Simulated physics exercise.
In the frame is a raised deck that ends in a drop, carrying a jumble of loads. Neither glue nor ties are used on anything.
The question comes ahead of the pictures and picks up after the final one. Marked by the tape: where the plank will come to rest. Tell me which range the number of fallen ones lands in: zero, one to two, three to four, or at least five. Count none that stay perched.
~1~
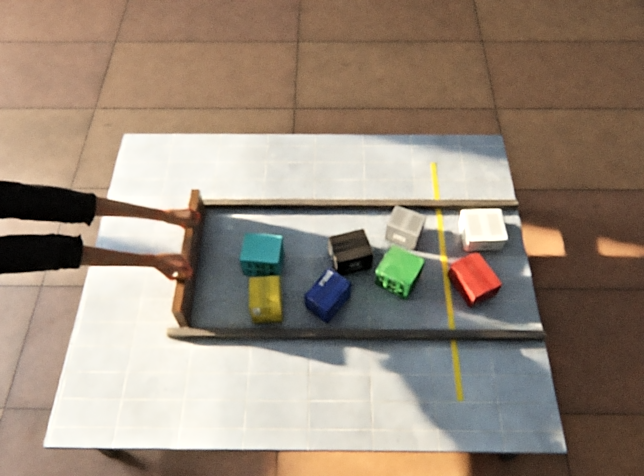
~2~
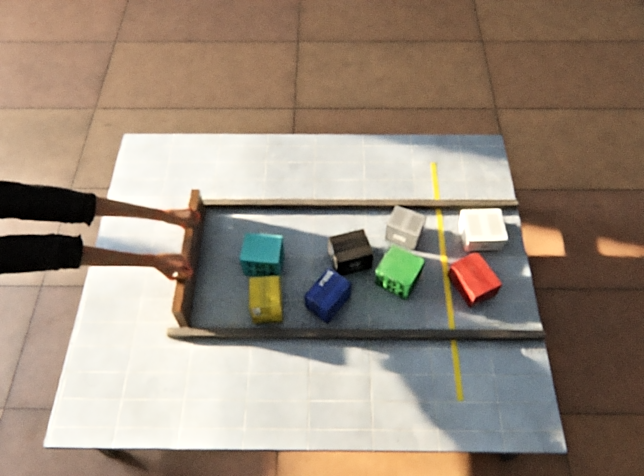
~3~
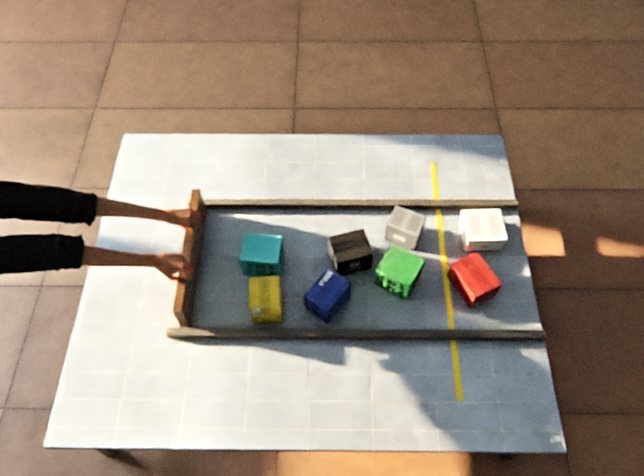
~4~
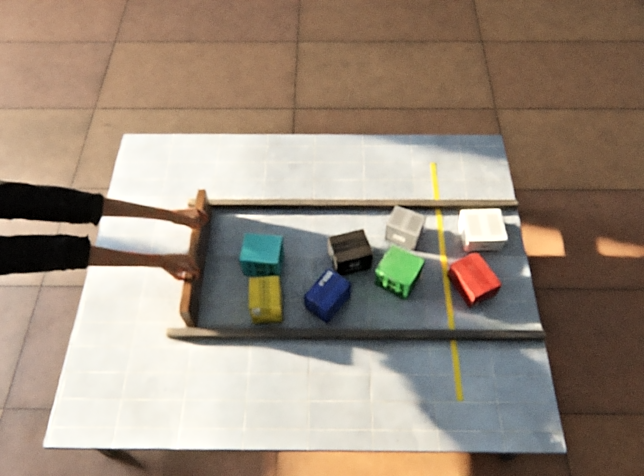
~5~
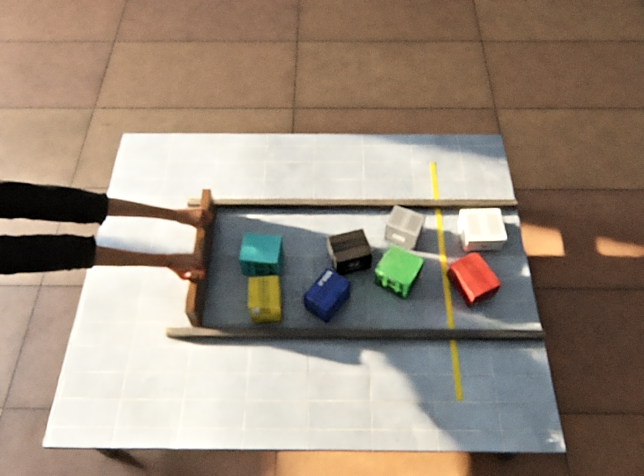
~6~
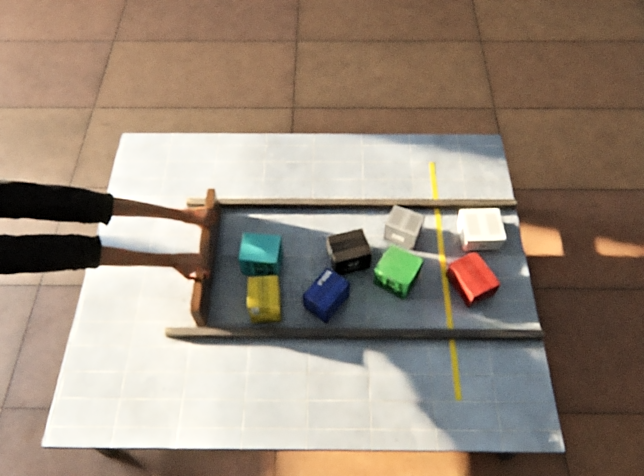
The range is one to two.
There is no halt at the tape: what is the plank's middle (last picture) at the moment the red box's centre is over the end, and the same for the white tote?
The middle is at (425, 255) when it's the red box, and at (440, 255) when it's the white tote.
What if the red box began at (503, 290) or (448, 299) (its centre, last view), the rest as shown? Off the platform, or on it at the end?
It topples off, then keeps its place.
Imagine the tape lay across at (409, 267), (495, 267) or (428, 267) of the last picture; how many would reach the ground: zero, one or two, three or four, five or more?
In the order of the places given: No fall at all; five or more; just one or two.
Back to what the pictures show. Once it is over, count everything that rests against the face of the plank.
3 touch it.
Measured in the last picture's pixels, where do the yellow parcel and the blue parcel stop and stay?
First (467, 302), then (492, 284).
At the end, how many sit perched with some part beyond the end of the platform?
The number would be 1.
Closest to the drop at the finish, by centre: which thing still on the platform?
It's the green crate.
Soon after, none off yet; white tote at rest near (481, 230); red box at rest near (472, 279); grey tote at rest near (404, 228).
Then, none off yet; white tote at rest near (481, 230); red box moved a little near (477, 279); grey tote moved a little near (409, 222).
At rest, the number that fall off is one or two; fallen, red box and white tote.
